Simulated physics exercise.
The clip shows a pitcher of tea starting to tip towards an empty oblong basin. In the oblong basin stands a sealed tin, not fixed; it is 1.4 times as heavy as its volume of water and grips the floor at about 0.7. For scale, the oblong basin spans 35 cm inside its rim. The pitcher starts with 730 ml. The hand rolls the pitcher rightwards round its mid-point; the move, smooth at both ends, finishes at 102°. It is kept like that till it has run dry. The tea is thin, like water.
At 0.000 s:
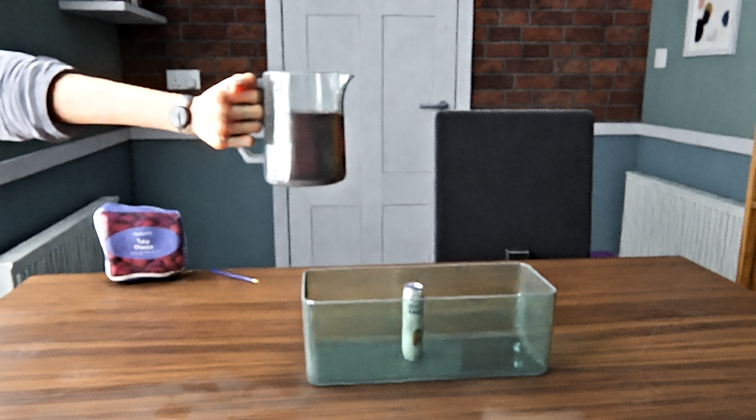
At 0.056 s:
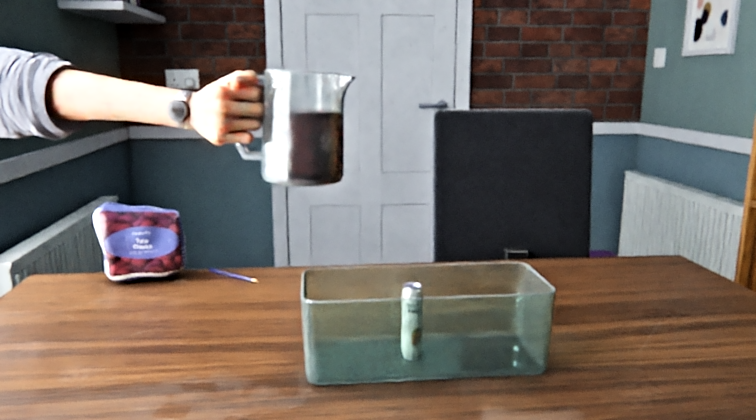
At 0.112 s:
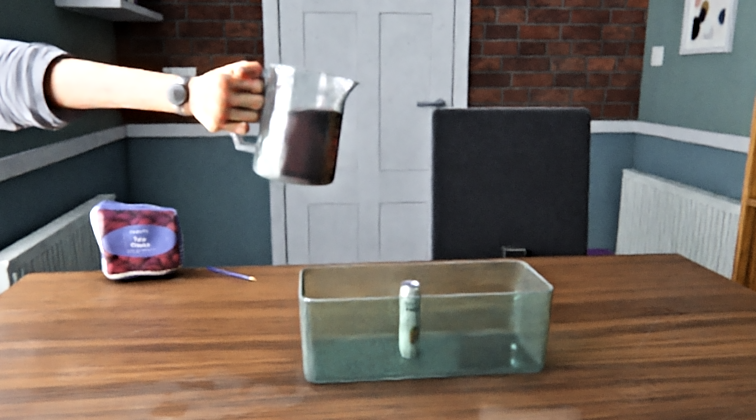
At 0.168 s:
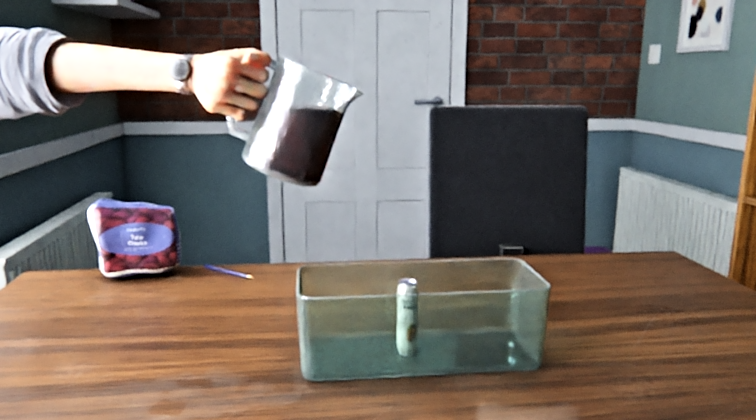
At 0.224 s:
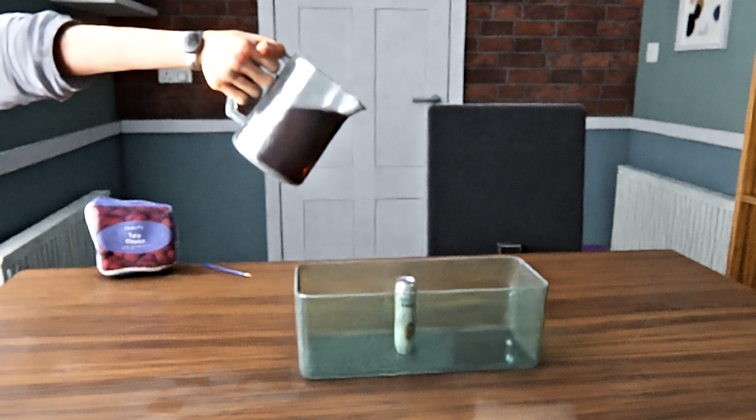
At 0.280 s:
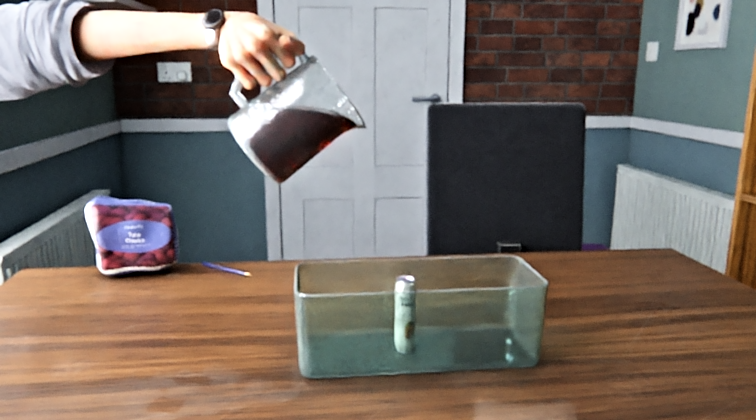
In this clip, a hand holds a glass pitcher of dark tea above a wooden table, over a clear oblong basin with a small tin inside, then smoothly tilts the pitcher steeply to the right.
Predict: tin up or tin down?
The tin remains upright.
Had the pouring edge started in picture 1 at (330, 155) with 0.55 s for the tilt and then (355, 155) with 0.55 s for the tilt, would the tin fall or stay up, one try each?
First it keeps standing; then it topples.
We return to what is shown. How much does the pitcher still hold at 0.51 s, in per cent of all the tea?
Near 68 in a hundred.
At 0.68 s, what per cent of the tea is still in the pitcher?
Near 28 in a hundred.
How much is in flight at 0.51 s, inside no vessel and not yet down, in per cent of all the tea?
About 30 per cent.
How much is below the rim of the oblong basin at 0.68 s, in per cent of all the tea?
About 40 per cent.
Then, 0.51 s in, the tilt is 101° and 68 per cent is still to pour; the tin stands where it began.
Then, 0.68 s in, the tilt is 102° and 28 per cent is still to pour; the tin stands where it began.
Then, 0.86 s in, the tilt is 102° and 11 per cent is still to pour; the tin stands where it began.
Then, 1.05 s in, the tilt is 102° and 3 per cent is still to pour; the tin stands where it began.
Finally, the tin stands where it began.
